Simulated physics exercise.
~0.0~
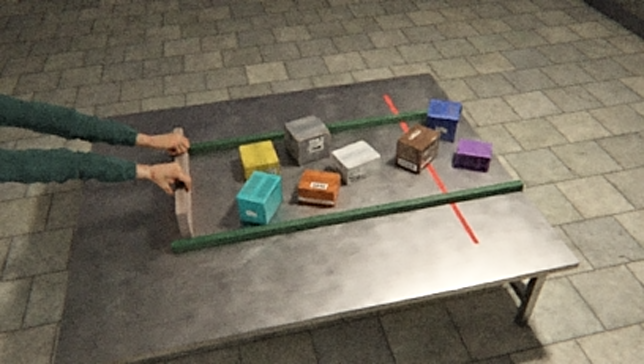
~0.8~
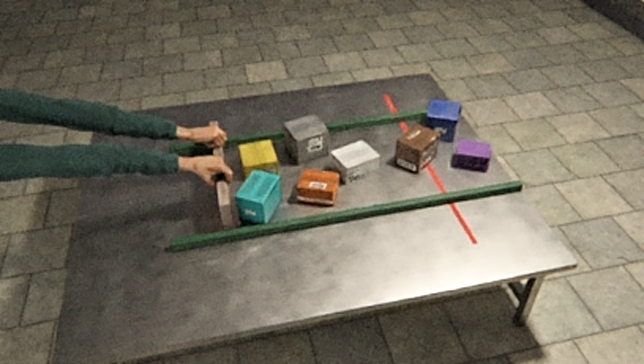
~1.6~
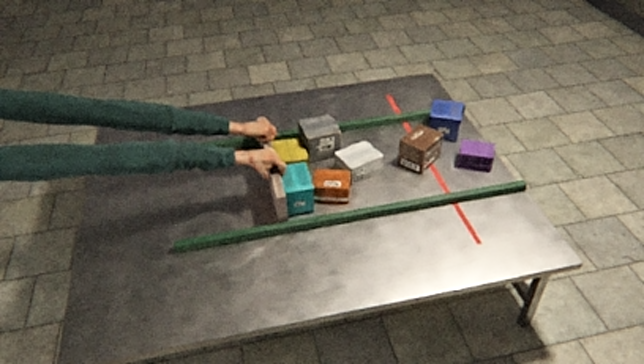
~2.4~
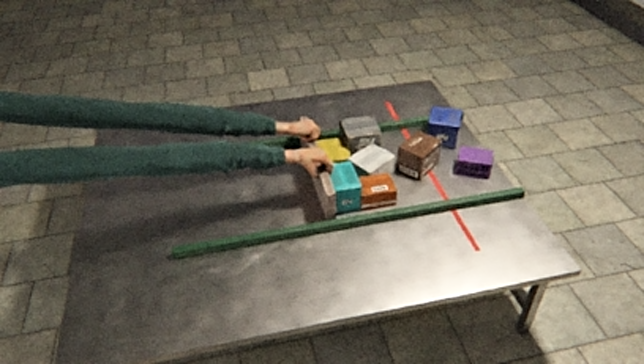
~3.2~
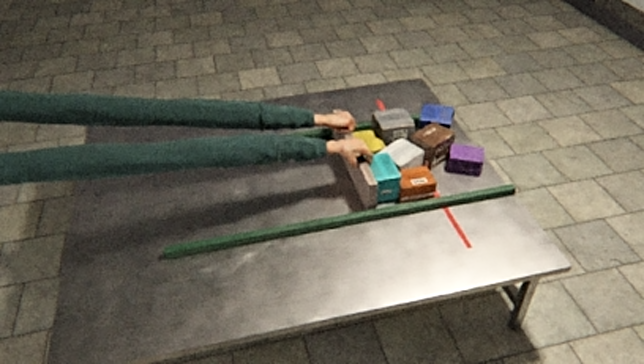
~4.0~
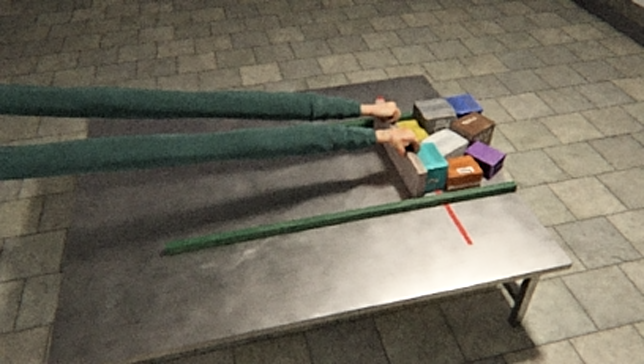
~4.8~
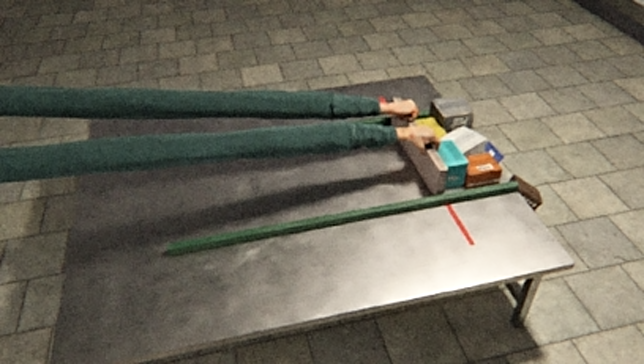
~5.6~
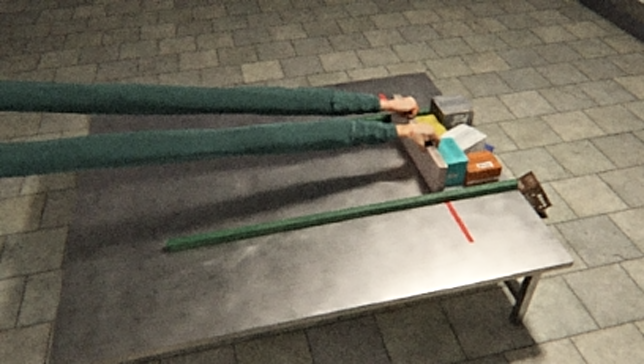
Two hands in green sleeves pushed a plank steadily to the right along a table between two green strips, bunching up colourful boxes and shoving them past a red line until the blue, purple and brown ones went over the far edge.
